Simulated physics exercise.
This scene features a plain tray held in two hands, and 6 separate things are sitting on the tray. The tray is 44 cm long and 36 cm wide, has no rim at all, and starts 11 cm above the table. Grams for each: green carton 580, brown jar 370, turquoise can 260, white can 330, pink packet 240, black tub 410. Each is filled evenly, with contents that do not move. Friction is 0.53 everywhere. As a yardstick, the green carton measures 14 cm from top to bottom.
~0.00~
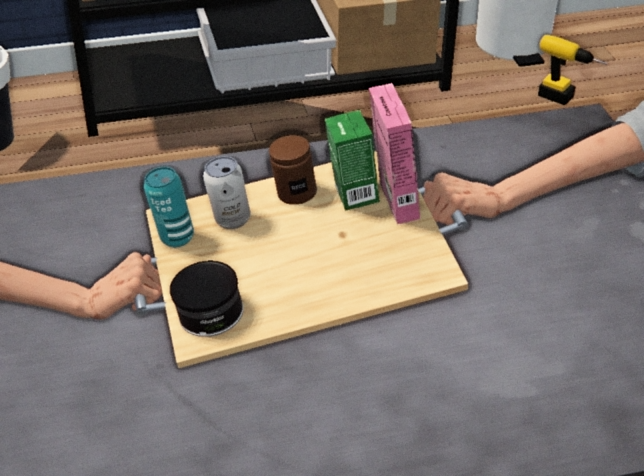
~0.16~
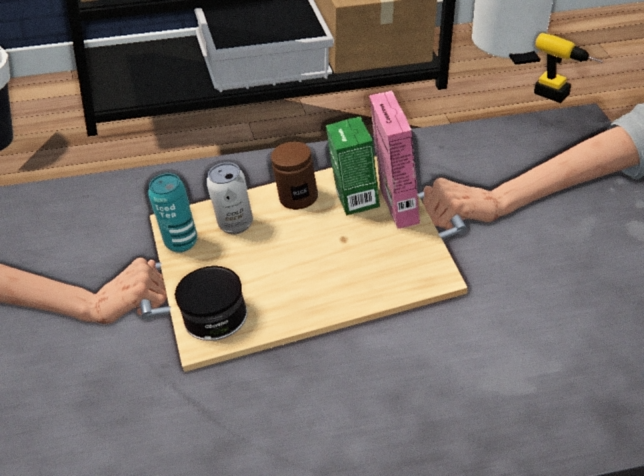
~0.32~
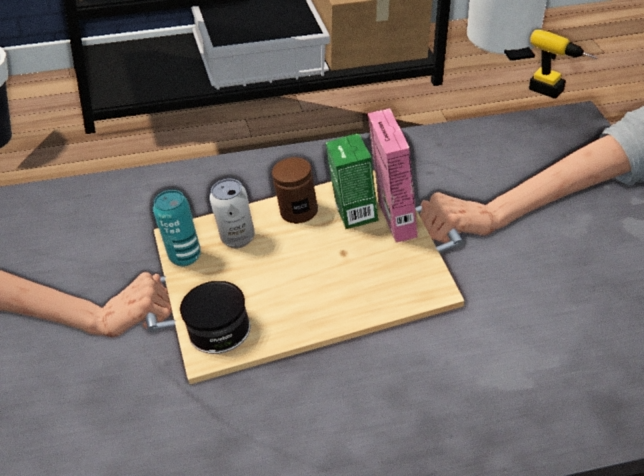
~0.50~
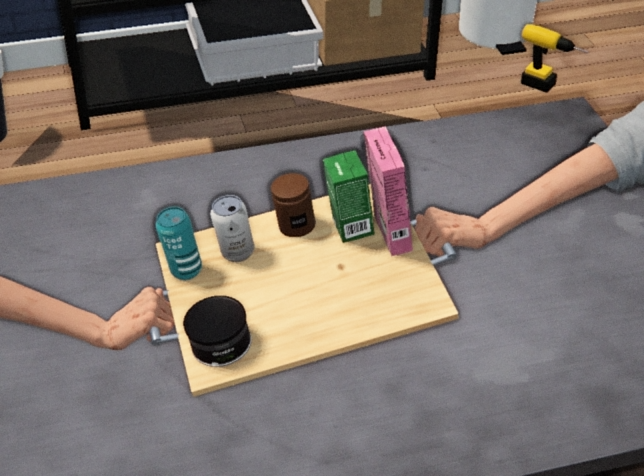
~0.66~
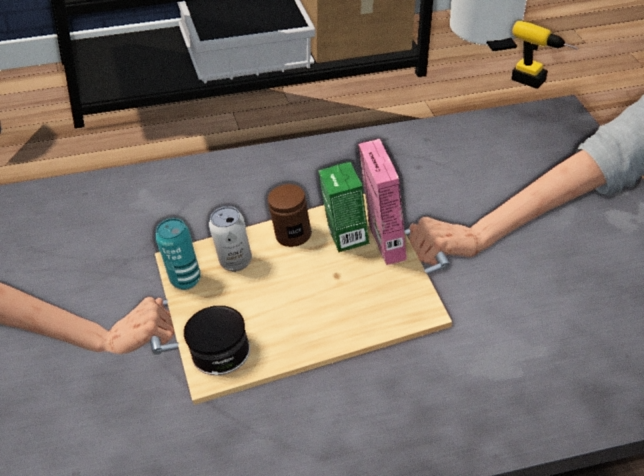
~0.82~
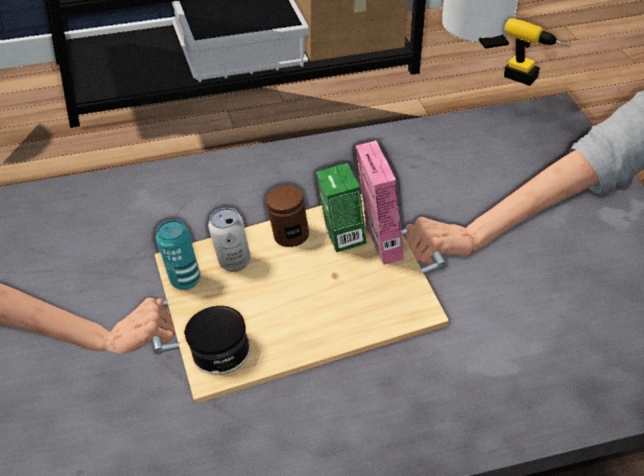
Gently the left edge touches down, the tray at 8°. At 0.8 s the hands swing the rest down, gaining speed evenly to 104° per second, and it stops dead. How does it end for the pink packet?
The pink packet goes down.
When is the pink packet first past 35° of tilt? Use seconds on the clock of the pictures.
Answer: About 1.2 s.
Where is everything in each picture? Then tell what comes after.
Left edge 11 cm above the table; pink packet (395, 154); green carton (353, 161), in the first frame.
Left edge 10 cm above the table; turquoise can (173, 214); white can (230, 200), in the second frame.
Left edge 7 cm above the table; black tub (216, 317); green carton (352, 182), in the third frame.
Left edge 3 cm above the table; brown jar (294, 206); turquoise can (179, 245), in the fourth frame.
Left edge on the table, tray at 8°; white can (231, 240); black tub (217, 340), in the fifth frame.
Left edge on the table, tray at 8°; pink packet (380, 203); green carton (342, 208), in the sixth frame.
By 1.02 s, tray flat on the table; pink packet rocked 8° off its seat near (394, 223); green carton rocked 6° off its seat.
By 1.22 s, tray flat on the table; pink packet now off the tray.
By 1.32 s, tray flat on the table.
When it is over (1.8 s), off the tray and tipped over, pink packet; the other 5 within 5 cm of the start. In the last view, pink packet near (449, 248).
